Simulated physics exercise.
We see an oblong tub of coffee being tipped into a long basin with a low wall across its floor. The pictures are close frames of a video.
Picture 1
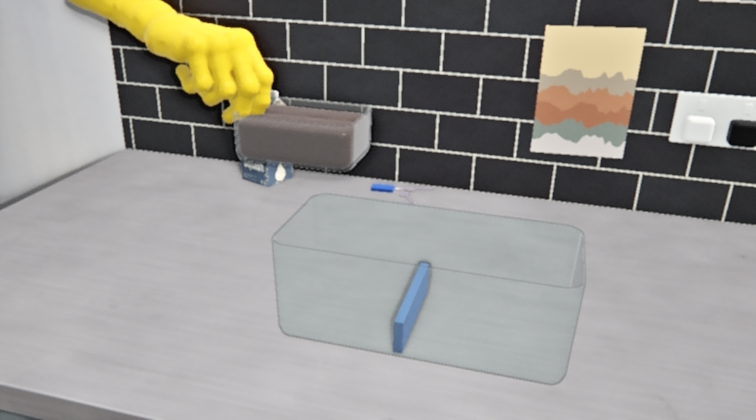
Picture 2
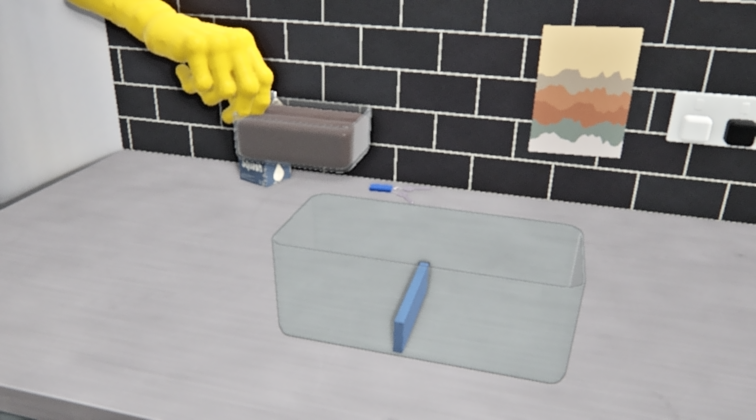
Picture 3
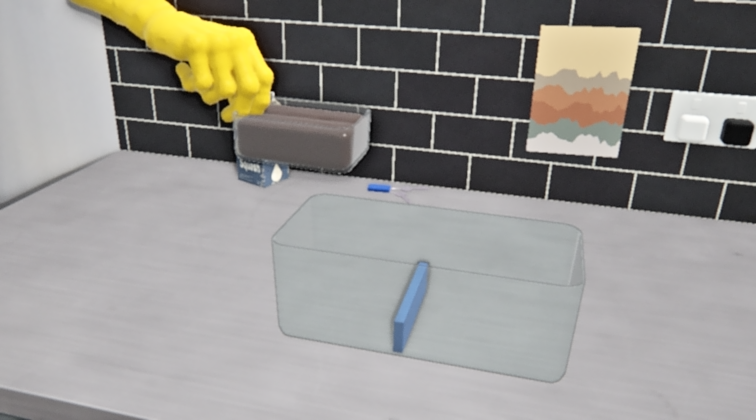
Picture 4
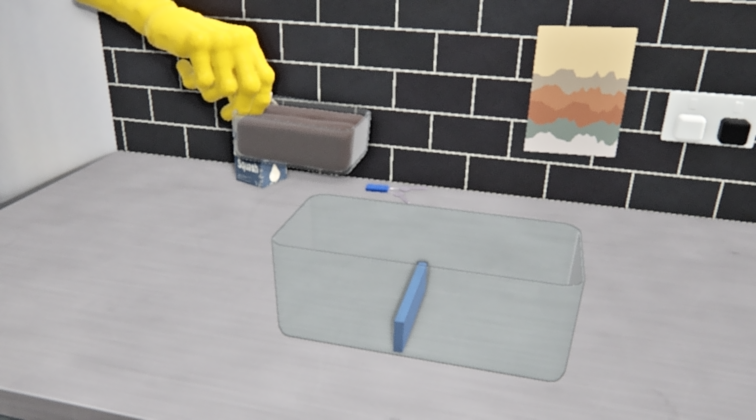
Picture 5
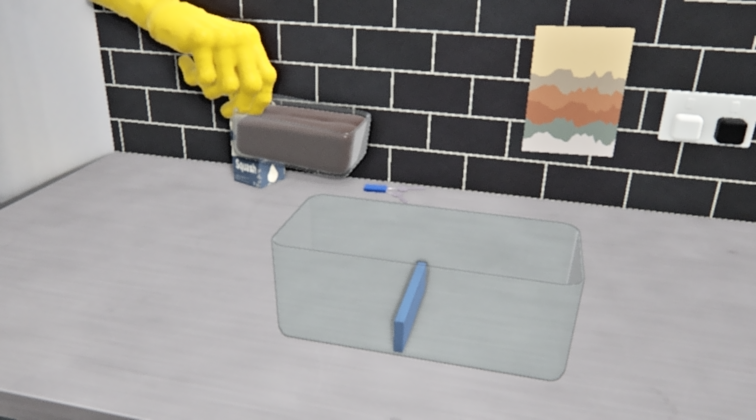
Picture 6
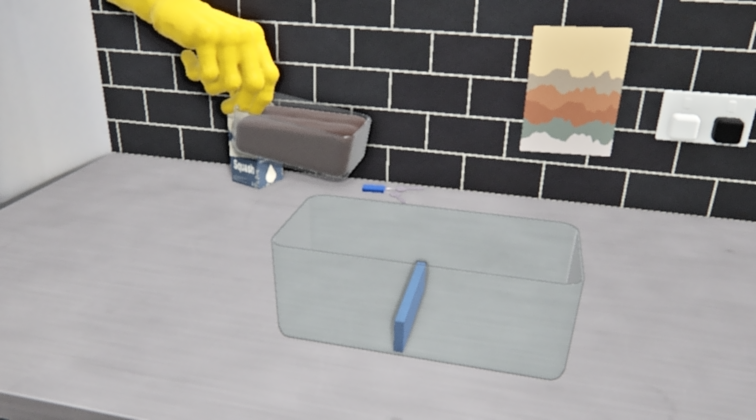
To begin with, a yellow-gloved hand holds an oblong clear tub of brown liquid nearly level, behind a long, empty see-through basin with a low blue wall across its floor. Then the hand slowly tilts the tub slightly, its right end dipping a little, while the basin stays in place.
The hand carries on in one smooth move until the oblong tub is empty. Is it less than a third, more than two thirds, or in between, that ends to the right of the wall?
The share right of the wall is between a third and two thirds.
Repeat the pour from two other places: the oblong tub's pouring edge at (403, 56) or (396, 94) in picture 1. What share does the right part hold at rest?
Roughly 75 per cent, and 75 per cent.
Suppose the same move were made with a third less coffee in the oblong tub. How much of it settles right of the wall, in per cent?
Close to 15 per cent.
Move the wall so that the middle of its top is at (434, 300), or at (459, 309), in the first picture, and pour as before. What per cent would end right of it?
About 10 and 10 per cent.
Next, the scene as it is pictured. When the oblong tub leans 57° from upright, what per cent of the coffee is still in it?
Some 35 per cent.
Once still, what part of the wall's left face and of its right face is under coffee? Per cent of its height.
Left: 30 %. Right: 20 %.
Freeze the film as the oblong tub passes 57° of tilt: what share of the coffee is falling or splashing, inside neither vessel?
Some 30 per cent.
A moment on, the oblong tub is tipped part way and 35 per cent is still to pour, 14 is left of the wall and 21 right of it.
Next, the oblong tub is tipped on its side and 7 per cent is still to pour, 38 is left of the wall and 51 right of it.
Then the oblong tub is tipped right over and 0 per cent is still to pour, 48 is left of the wall and 51 right of it.
Later the oblong tub is tipped right over and 0 per cent is still to pour, 49 is left of the wall and 51 right of it.
In the end 49 per cent lies left of the wall, 51 right of it and 0 outside.
